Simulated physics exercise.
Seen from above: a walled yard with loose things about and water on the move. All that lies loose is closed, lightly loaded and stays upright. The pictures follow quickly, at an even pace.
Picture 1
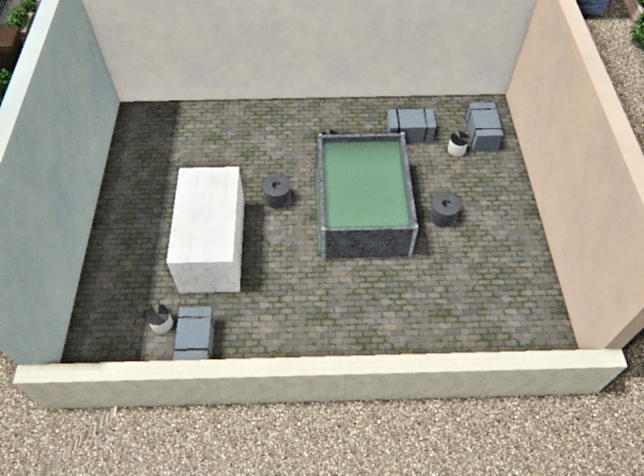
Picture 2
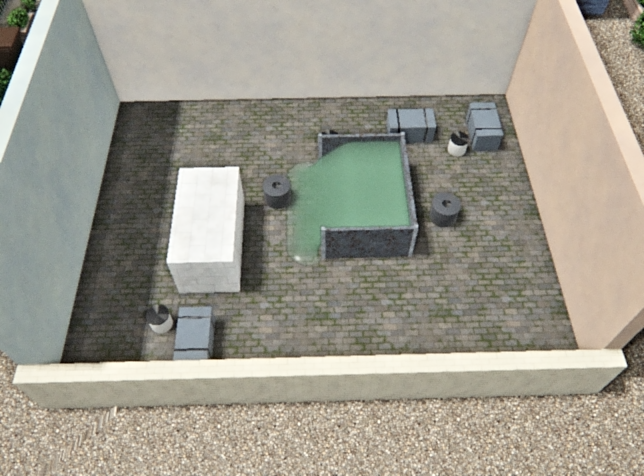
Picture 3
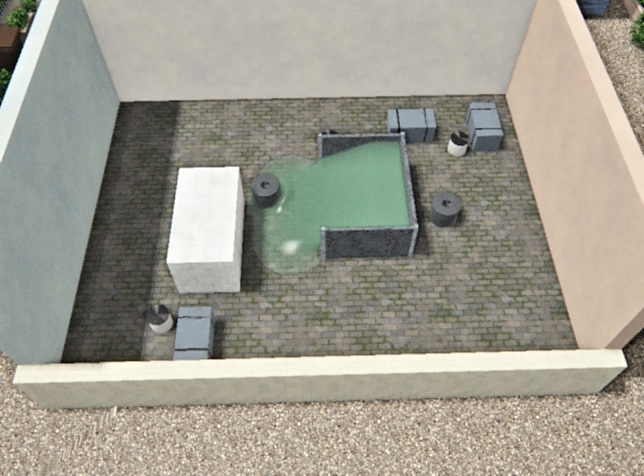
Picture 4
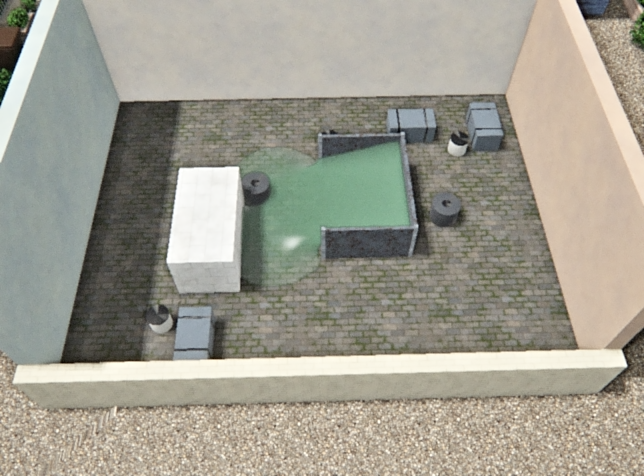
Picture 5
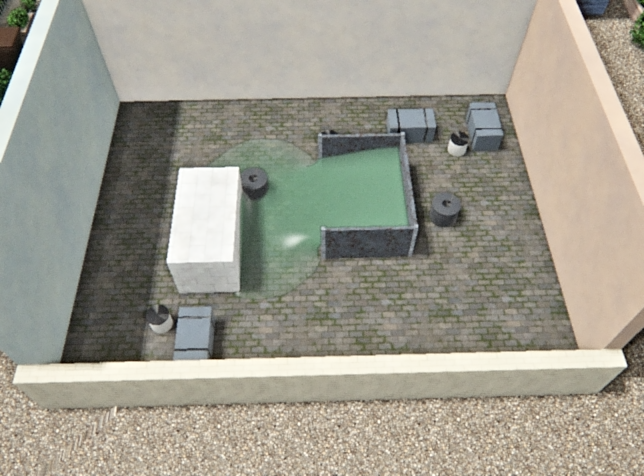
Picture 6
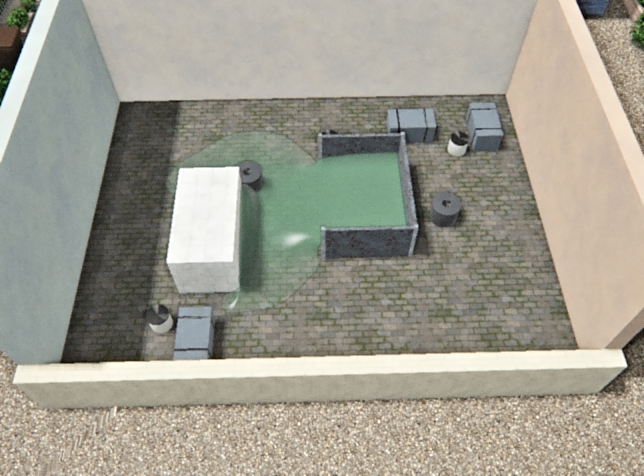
A walled yard paved with mossy stone is seen from high above, with gravel outside its low front wall. A dark-walled tank of green water stands near the middle, with a white block to its left, round dark tubs on either side, and grey boxes and small pots around. The tank's left side opens, water spreads leftward around the block, and the left tub shifts slightly left and back while the camera stays still.
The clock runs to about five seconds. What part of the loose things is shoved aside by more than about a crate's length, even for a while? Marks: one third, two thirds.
That comes to less than a third.
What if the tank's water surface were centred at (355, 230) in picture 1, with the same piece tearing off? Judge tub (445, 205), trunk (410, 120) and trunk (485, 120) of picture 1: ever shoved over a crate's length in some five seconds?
In turn: Not that far, never so far, less than that.
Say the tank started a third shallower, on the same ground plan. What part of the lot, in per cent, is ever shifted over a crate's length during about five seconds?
I make it 10 per cent.
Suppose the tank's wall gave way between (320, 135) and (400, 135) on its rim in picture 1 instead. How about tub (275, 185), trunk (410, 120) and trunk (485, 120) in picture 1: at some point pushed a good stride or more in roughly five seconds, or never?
One after the other: No, that far or more, pushed that far.
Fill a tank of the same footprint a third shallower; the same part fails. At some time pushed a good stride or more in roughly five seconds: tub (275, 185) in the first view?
Verdict: Yes.
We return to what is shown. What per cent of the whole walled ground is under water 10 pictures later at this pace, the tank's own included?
About 45 per cent.
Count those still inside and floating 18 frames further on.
1 of them.
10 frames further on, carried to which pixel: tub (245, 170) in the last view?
Near (124, 93).
A moment on, 1 of 8 are well off their spots; 1 afloat.
Next, 1 of 8 are well off their spots; 1 afloat.
Later, 1 of 8 are well off their spots; 1 afloat.
In the end, 1 of 8 are well off their spots, and 1 have been at some point; 2 afloat.
